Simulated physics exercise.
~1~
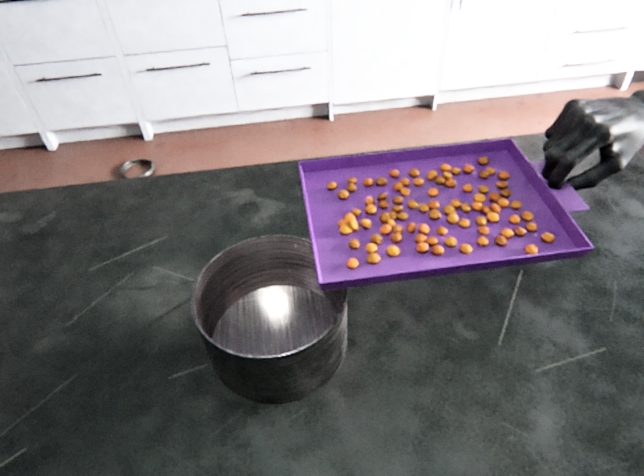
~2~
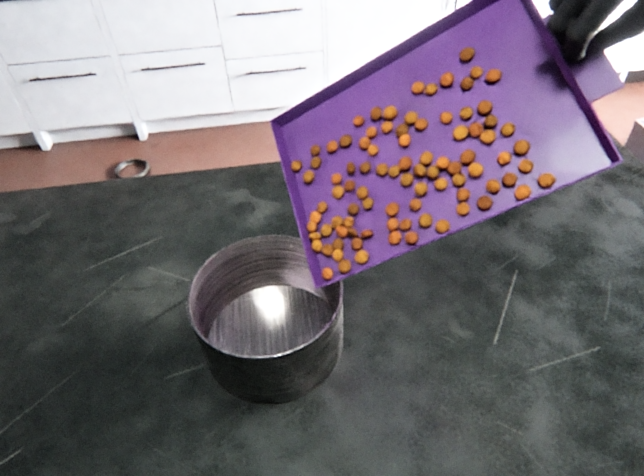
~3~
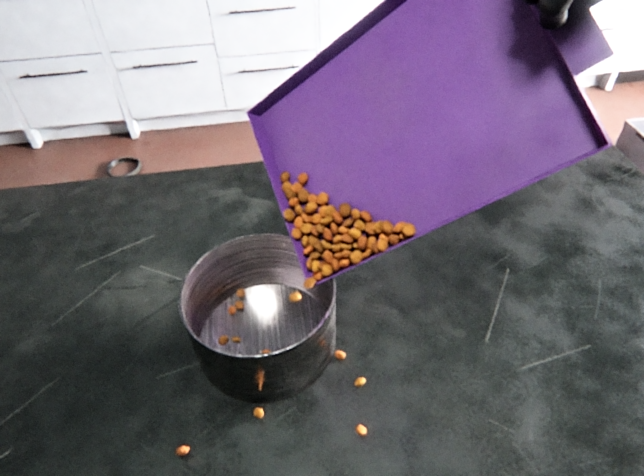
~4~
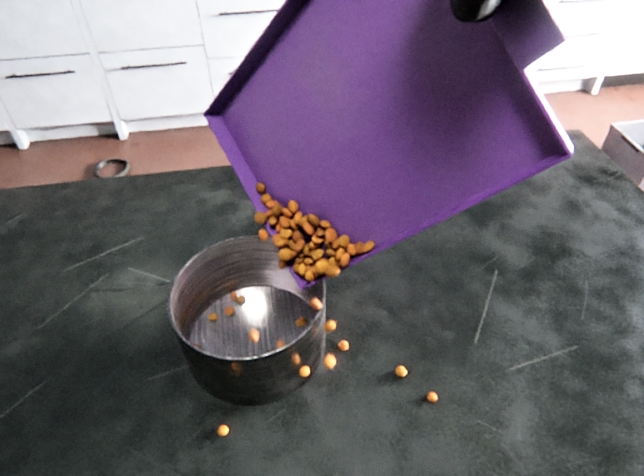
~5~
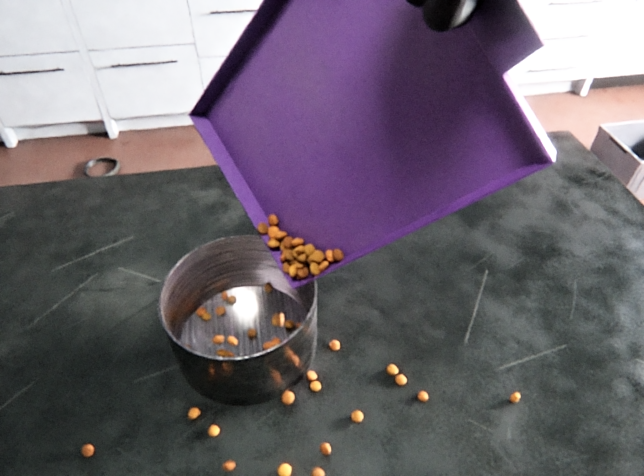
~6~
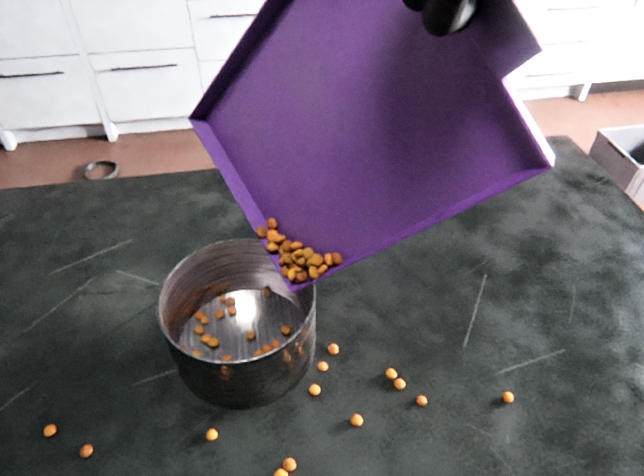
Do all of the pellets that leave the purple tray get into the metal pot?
No, a good share of them land in the pot, but many others end up scattered on the dark table around it.
